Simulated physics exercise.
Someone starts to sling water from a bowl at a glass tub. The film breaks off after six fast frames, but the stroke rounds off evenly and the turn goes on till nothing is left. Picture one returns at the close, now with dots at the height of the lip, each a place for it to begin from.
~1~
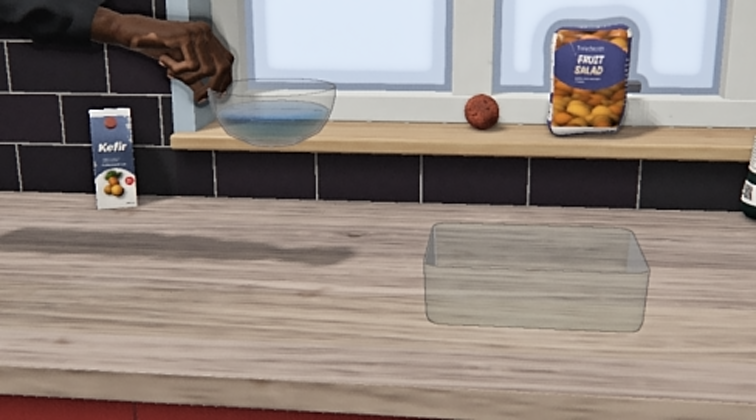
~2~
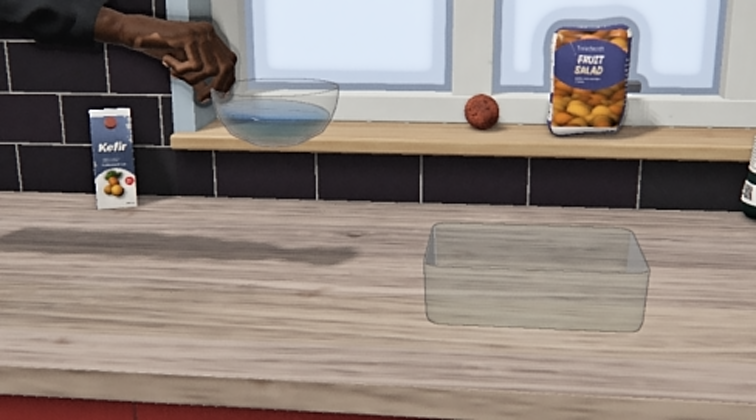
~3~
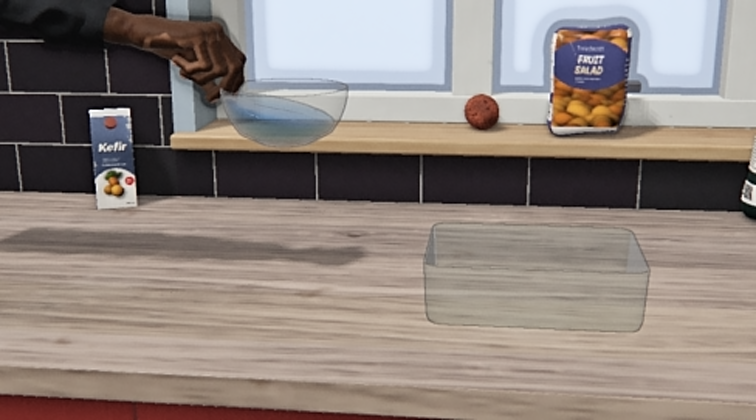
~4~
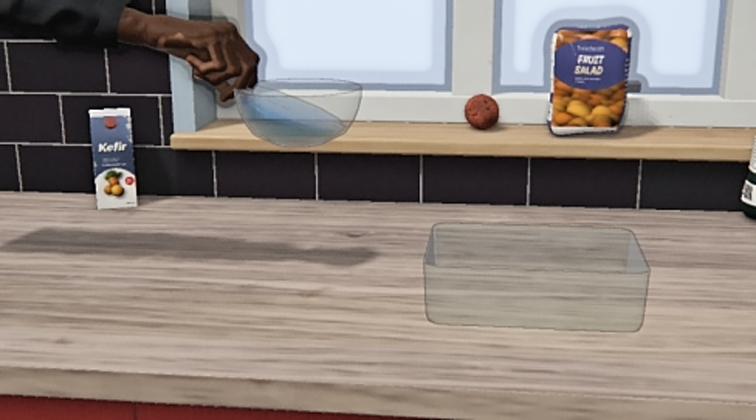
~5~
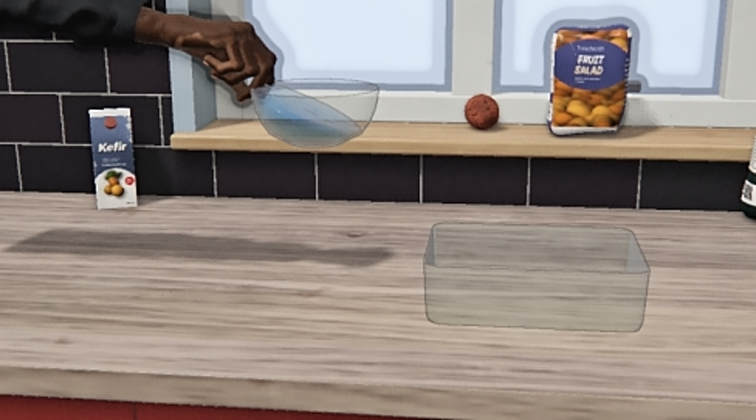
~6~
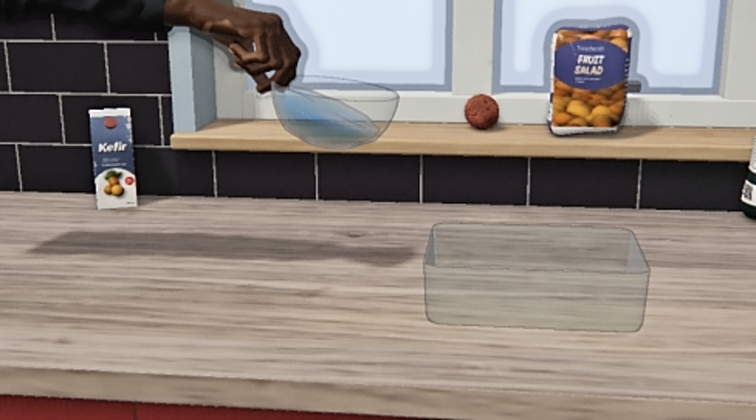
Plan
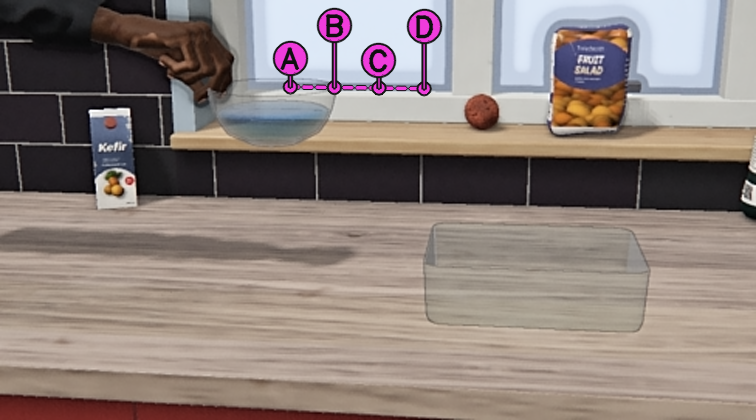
A hand moves a glass bowl of blue water rightward, and the water sloshes inside.
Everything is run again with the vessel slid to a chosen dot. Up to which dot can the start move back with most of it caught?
A.
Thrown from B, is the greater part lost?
No, not at all.
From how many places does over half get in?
All of them.
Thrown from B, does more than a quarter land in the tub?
Yes, clearly.
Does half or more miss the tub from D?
No.
In magenta, A at (290, 86); B at (334, 87); C at (378, 88); D at (424, 88).
For spot A, about 68 % lands in the tub, 24 % falls short and 8 % goes beside or beyond.
For spot B, about 79 % lands in the tub, 8 % falls short and 13 % goes beside or beyond.
For spot C, about 83 % lands in the tub, 6 % falls short and 11 % goes beside or beyond.
For spot D, about 79 % lands in the tub, 8 % falls short and 13 % goes beside or beyond.
